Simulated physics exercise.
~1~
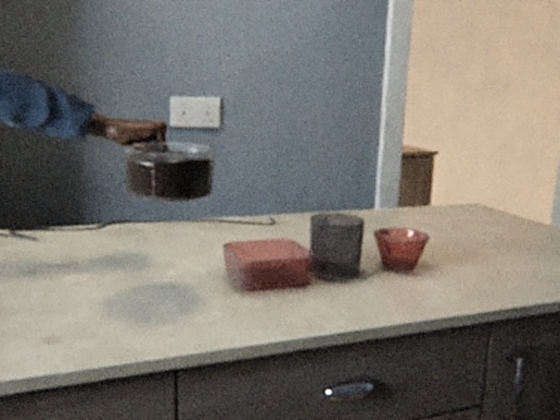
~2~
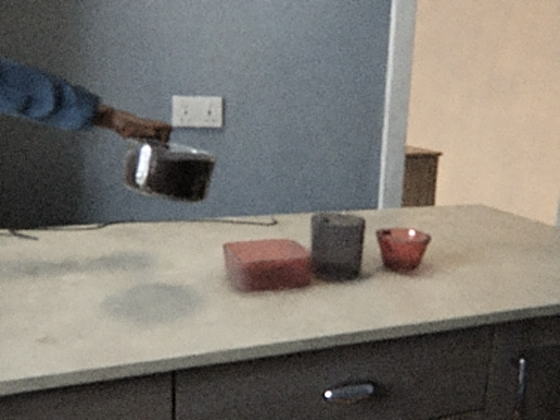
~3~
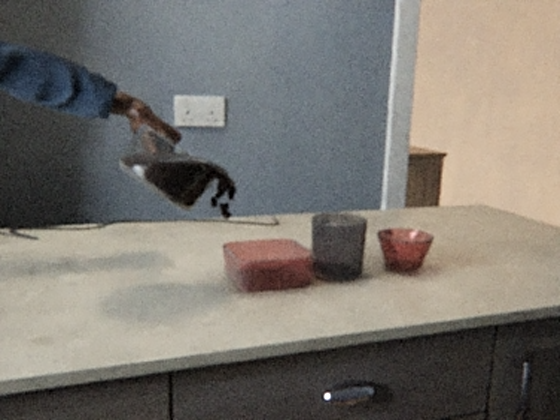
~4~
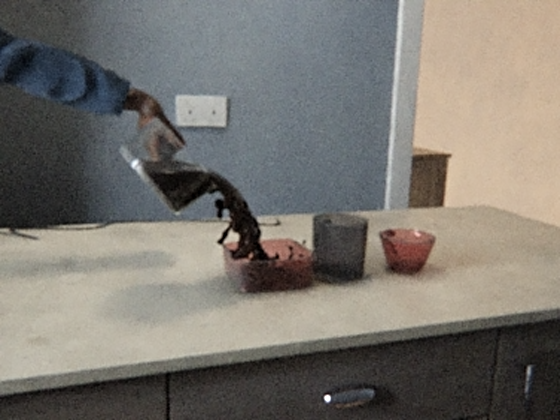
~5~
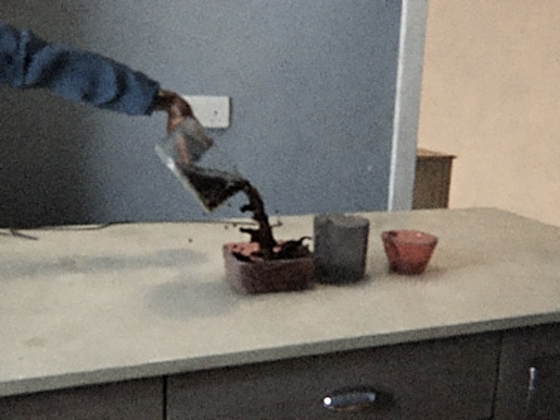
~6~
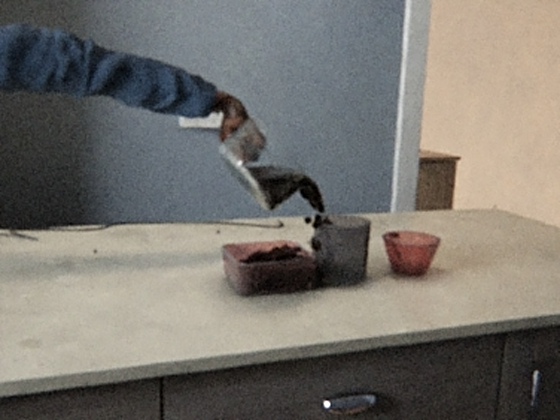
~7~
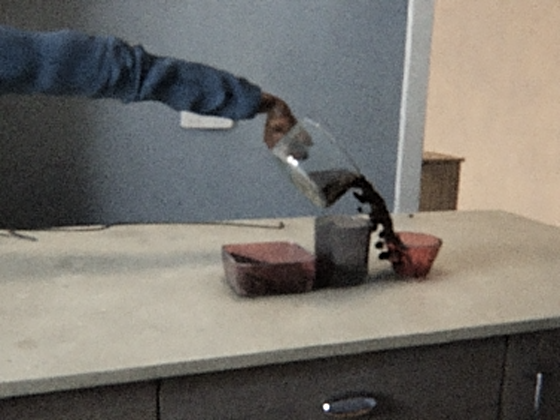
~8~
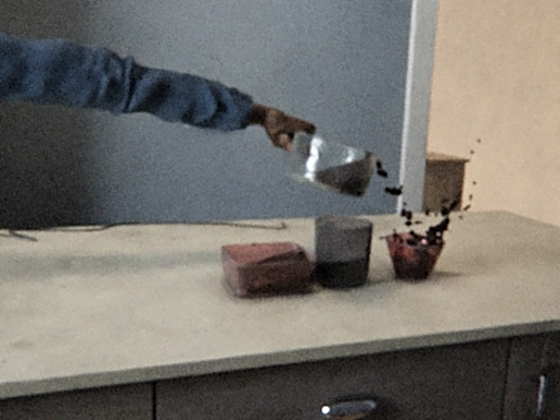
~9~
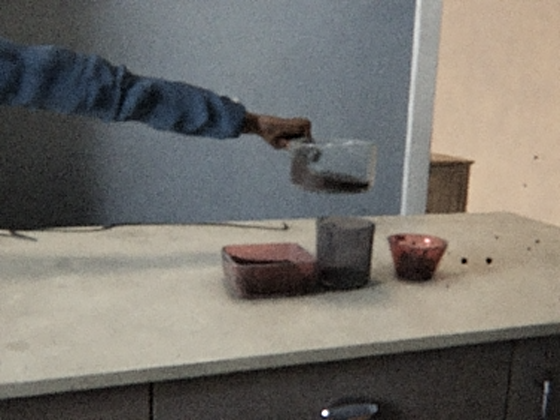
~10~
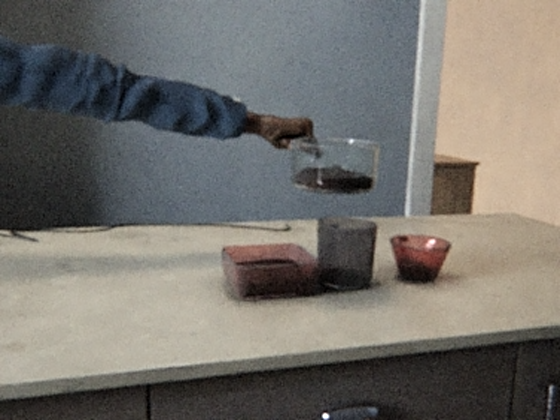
A hand tipped a clear saucepan of dark coffee to the right and swept it over a reddish box, a gray mug and a red cup, pouring into them and splashing some drops past the cup, then leveled it with some coffee left.
